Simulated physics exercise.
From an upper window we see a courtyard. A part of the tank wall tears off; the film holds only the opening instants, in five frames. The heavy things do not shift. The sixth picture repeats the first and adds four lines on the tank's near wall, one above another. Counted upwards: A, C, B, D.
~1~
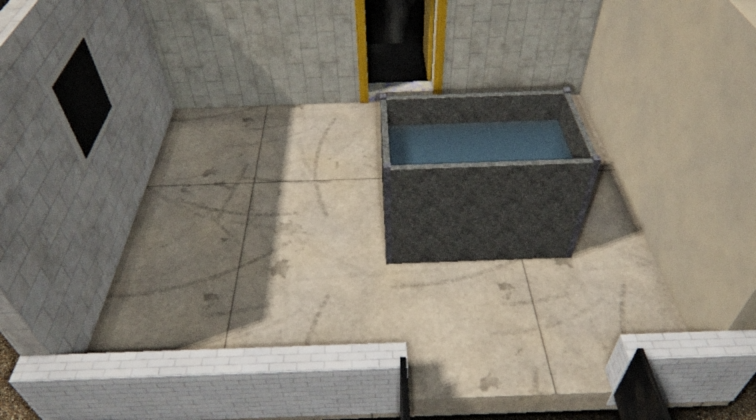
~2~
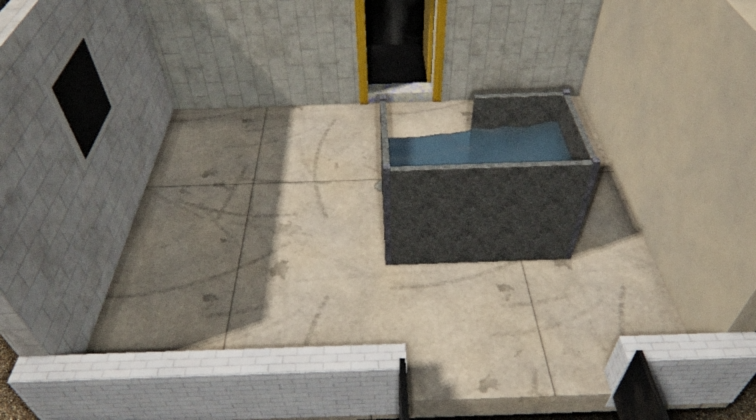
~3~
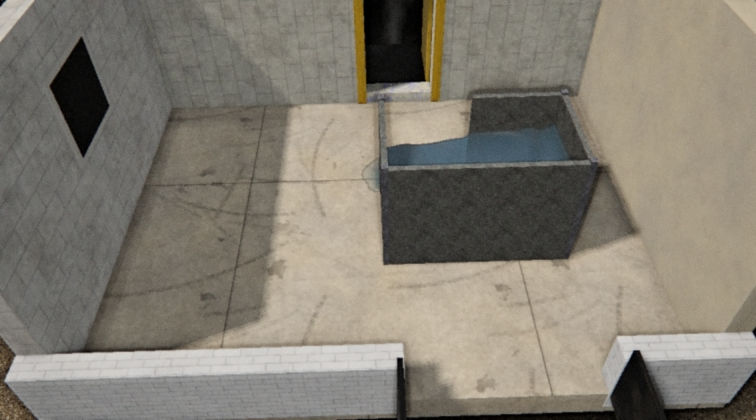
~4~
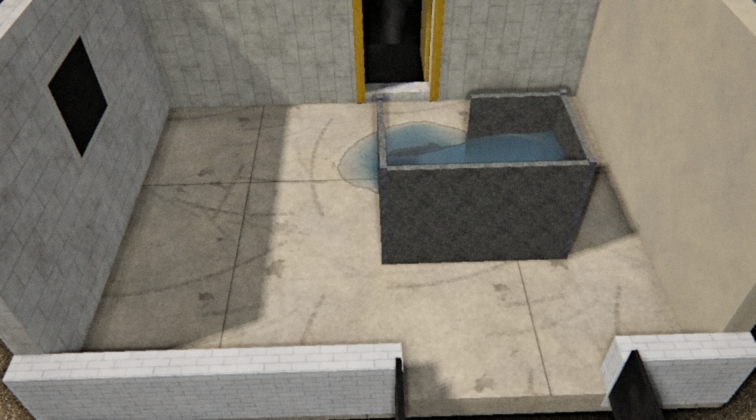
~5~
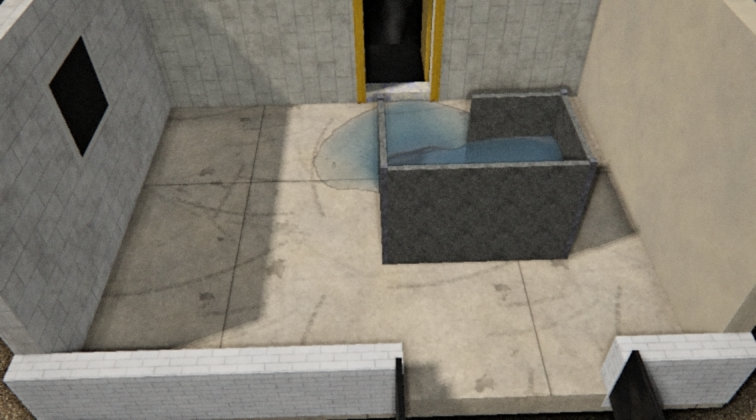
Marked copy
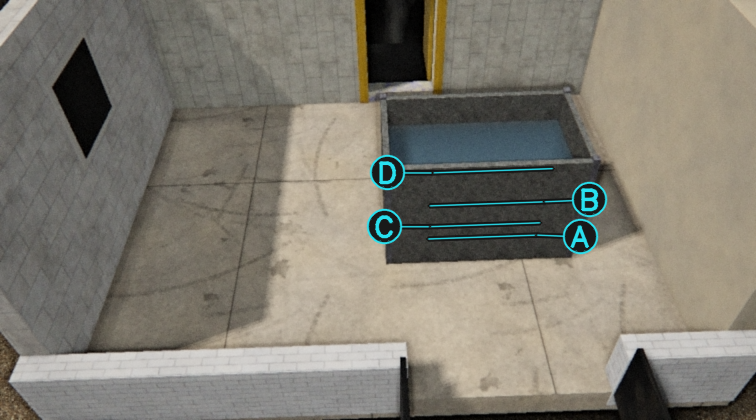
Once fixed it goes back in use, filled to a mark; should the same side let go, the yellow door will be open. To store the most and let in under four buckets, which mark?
The limit is A.
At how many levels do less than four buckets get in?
One of them.
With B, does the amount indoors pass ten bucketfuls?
Yes, it does.
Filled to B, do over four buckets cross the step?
Yes, it does.
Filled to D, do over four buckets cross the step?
Yes, that goes wrong.
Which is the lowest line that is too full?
That is line C.
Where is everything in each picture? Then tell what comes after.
The first frame shows water in the tank at rest, its middle at (480, 153); foot of the yellow doorway at (401, 101); open gate at (514, 335).
In the second frame, water covers 1 % of the ground, its front hidden from here.
In the third frame, water covers 4 % of the ground, its front hidden from here.
The fourth frame shows front seen at (351, 161), 8 % of the ground wet.
The fifth frame shows front seen at (352, 123), 15 % of the ground wet.
On the marked copy, A at (482, 237); B at (487, 203); C at (484, 224); D at (492, 170); from the bottom up A, C, B, D.
For line A, a bucket or two gets in.
For line B, dozens of bucketfuls pour in.
For line C, about 9 bucketfuls get in.
For line D, dozens of bucketfuls pour in.
